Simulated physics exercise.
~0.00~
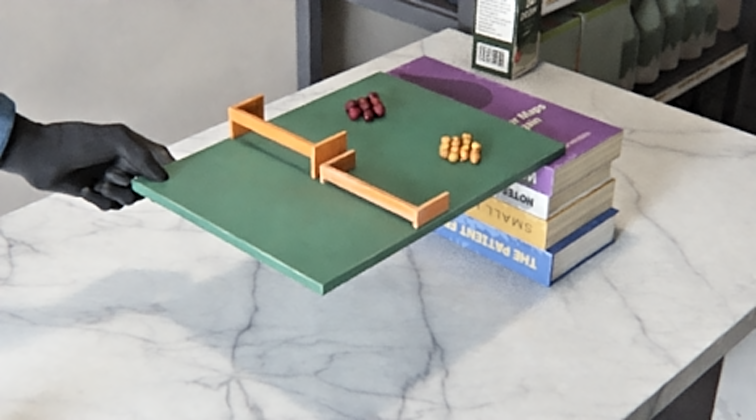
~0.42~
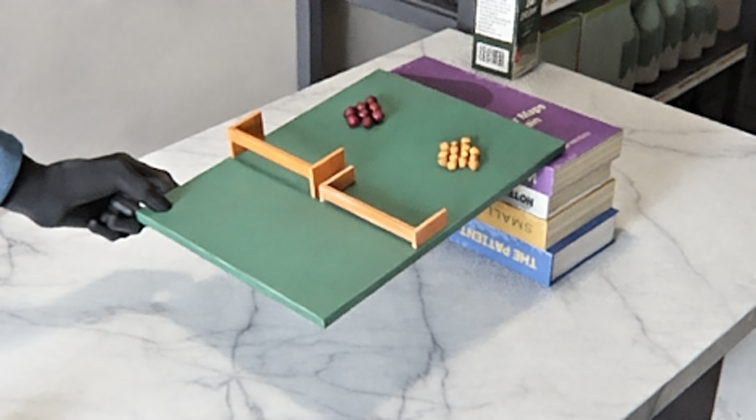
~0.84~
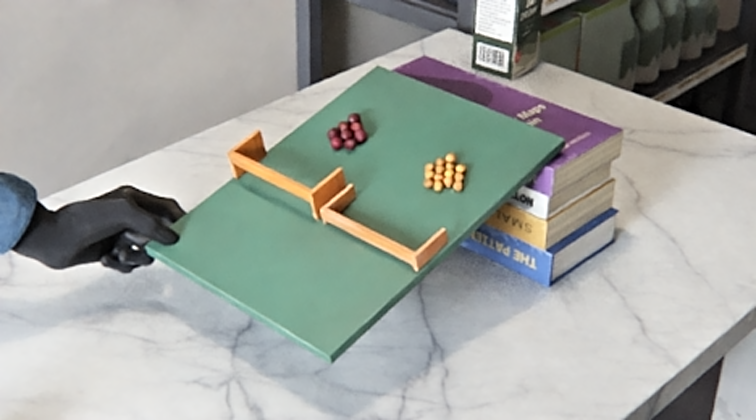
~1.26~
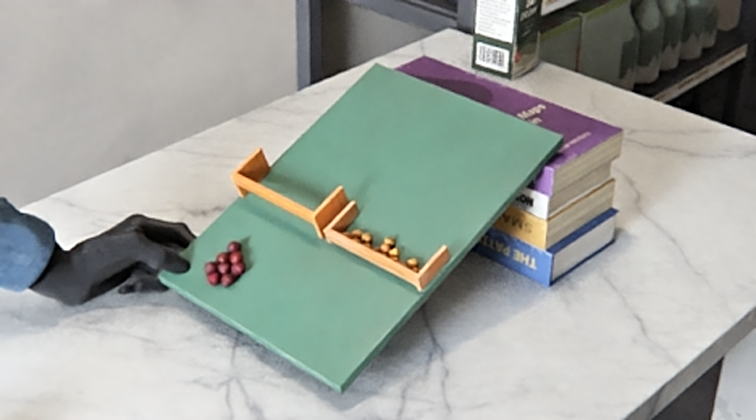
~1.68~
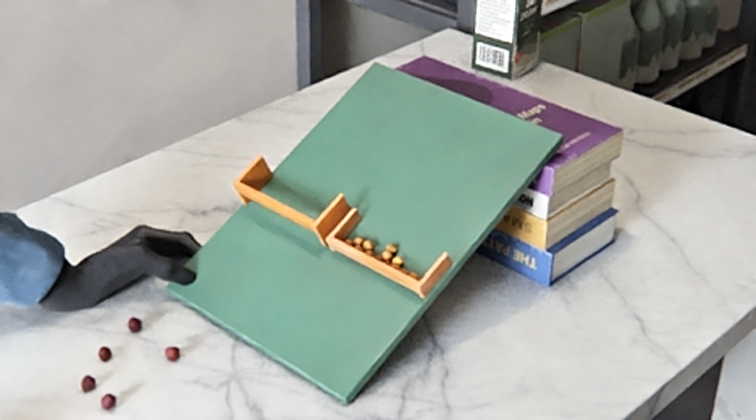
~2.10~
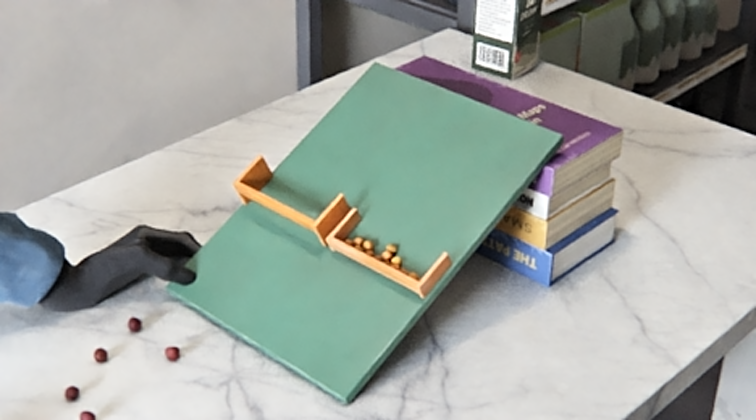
A green board lies nearly level above a white marbled table, seen from above at an angle, its far end propped on a stack of books at the right and its near left corner held by a black-gloved hand. Two orange wooden barriers cross its middle, with a dark red cluster of little balls beyond the left one and a yellow cluster beyond the right. The hand lowers the held end, and both clusters start down the slope. The yellow balls gather behind their barrier, while the red ones pass theirs and roll off onto the table. The board finally rests steeply tilted, the hand still at its corner, with red balls scattered at the lower left.
